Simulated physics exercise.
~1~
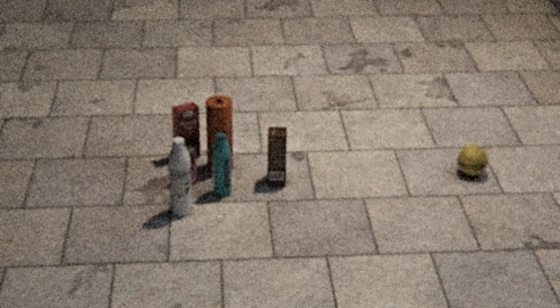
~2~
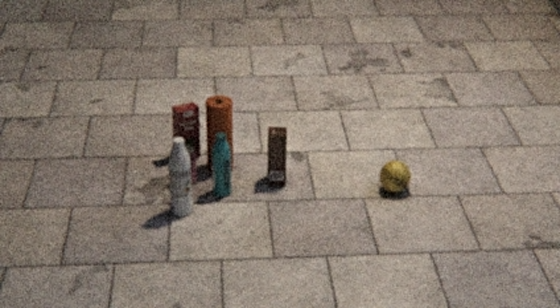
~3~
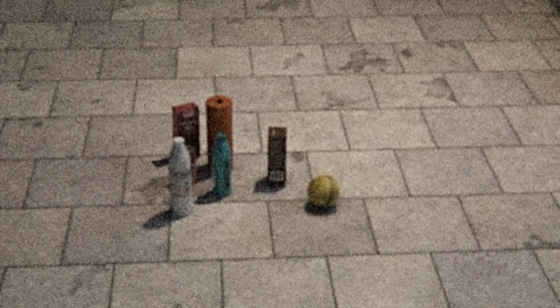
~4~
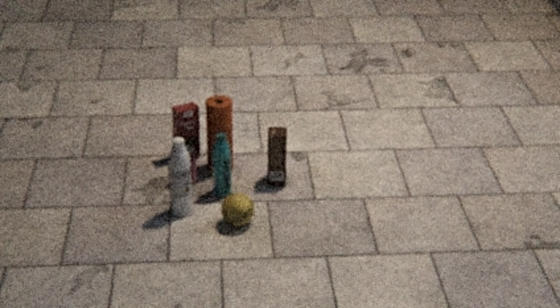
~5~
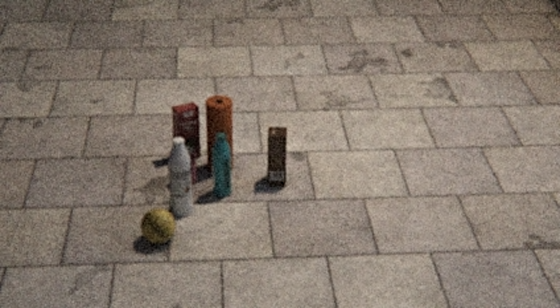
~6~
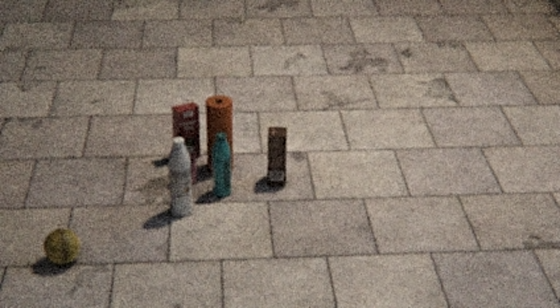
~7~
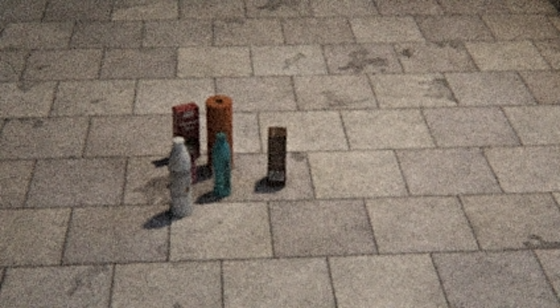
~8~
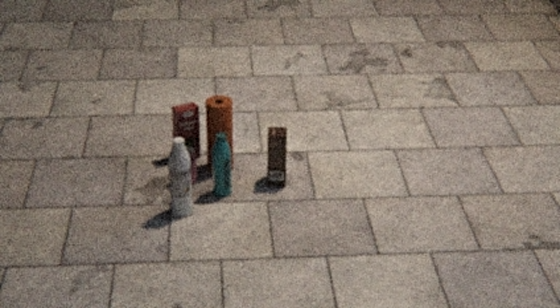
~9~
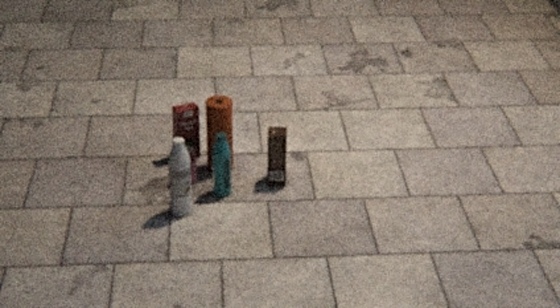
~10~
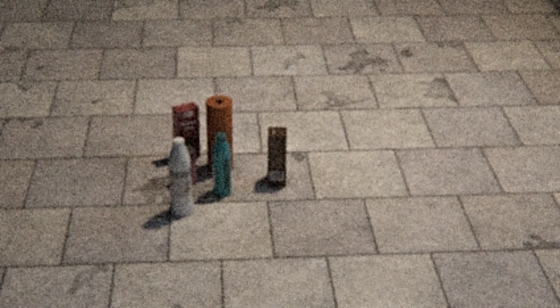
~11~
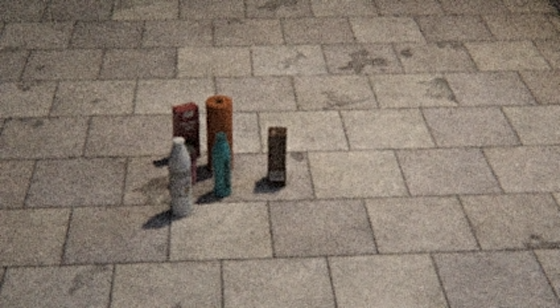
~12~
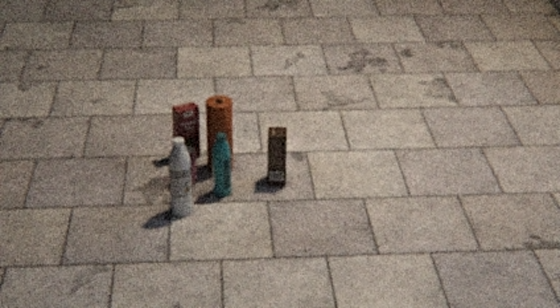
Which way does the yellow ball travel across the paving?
The yellow ball rolls to the left, passing in front of the standing bottles before leaving view.
